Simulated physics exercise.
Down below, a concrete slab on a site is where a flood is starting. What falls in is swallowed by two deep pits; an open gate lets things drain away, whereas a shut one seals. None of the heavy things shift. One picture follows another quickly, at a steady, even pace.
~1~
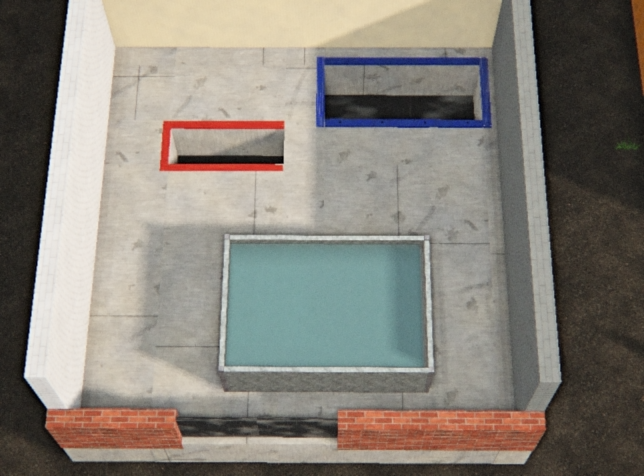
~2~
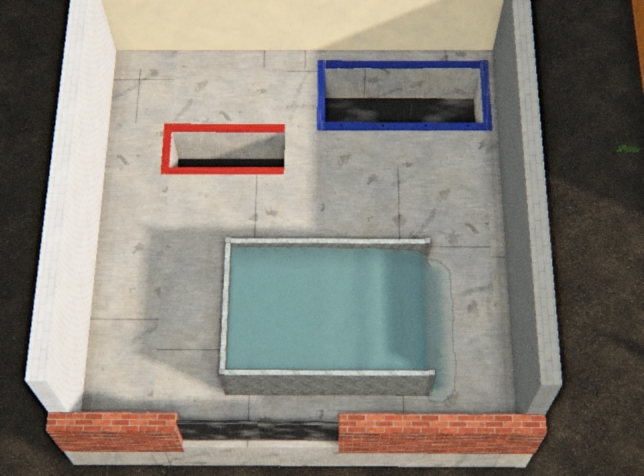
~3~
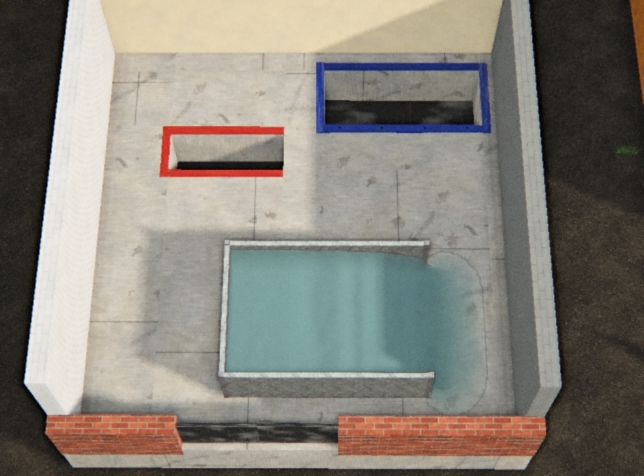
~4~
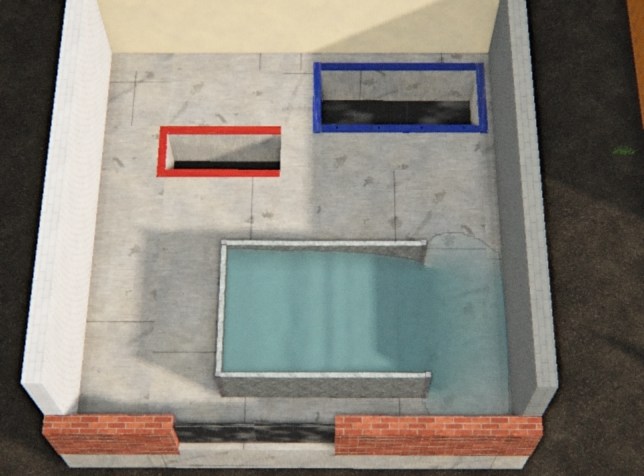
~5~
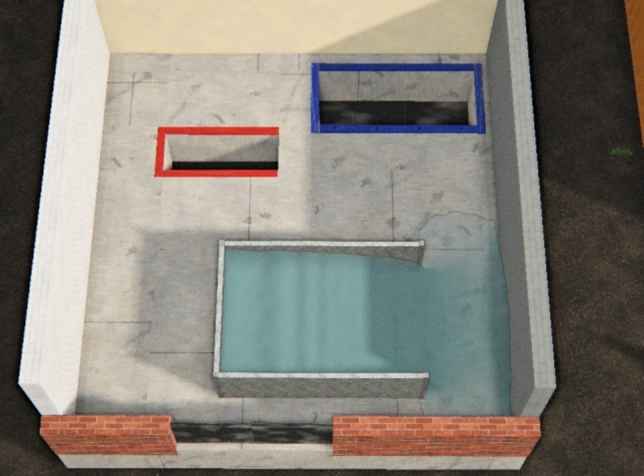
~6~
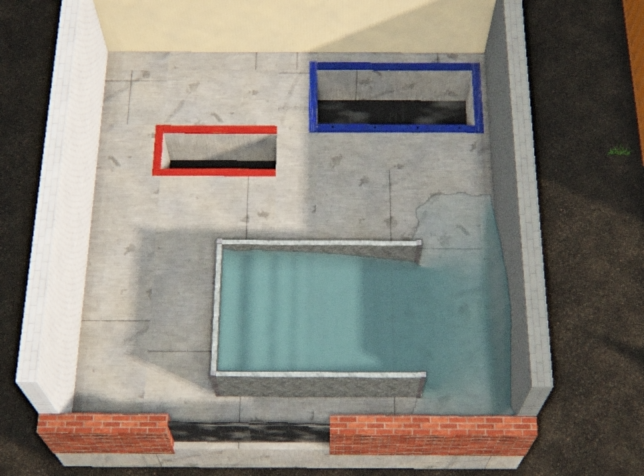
To begin with, a walled tank of blue-green water stands whole and still on a concrete slab, near two pits rimmed in red and blue. Its right side opens and water pours out across the floor to the right-hand wall, then spreads along it, creeping up toward the back.
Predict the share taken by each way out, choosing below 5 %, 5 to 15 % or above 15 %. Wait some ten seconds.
At the end, the gate claims a light share - short of five per cent, the blue pit claims a heavy share - exceeding fifteen per cent, the red pit claims an in-between share - five to fifteen per cent.
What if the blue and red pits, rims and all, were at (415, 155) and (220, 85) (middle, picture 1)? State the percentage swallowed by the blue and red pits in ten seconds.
Per cent, approx.: Blue 45, red 8.
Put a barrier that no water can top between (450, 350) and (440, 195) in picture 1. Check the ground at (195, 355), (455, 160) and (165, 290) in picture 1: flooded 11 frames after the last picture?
Taking the three spots in the order asked, they are bone-dry, waterlogged and bone-dry.
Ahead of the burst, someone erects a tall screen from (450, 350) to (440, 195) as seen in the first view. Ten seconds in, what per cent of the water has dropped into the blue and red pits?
I'd give blue roughly 30 % and red roughly 10 %.
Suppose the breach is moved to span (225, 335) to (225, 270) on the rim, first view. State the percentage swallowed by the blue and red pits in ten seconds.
Blue 12 %, red 20 %.
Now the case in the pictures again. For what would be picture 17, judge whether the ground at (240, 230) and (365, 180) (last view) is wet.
Spared, soaked.
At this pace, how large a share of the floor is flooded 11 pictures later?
Roughly 35 percent, I'd say.
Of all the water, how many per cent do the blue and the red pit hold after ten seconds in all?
36 in a hundred, then 12 in a hundred.
A moment on, water covers 20 % of the floor; the gate 0 %, the blue pit 0 %, the red pit 0 %.
Next, water covers 35 % of the floor; the gate 0 %, the blue pit 5 %, the red pit 0 %.
Then, water covers 50 % of the floor; the gate 0 %, the blue pit 18 %, the red pit 0 %.
Later, water covers 80 % of the floor; the gate 0 %, the blue pit 30 %, the red pit 4 %.
In the end, water covers 95 % of the floor; the gate 0 %, the blue pit 36 %, the red pit 13 %.
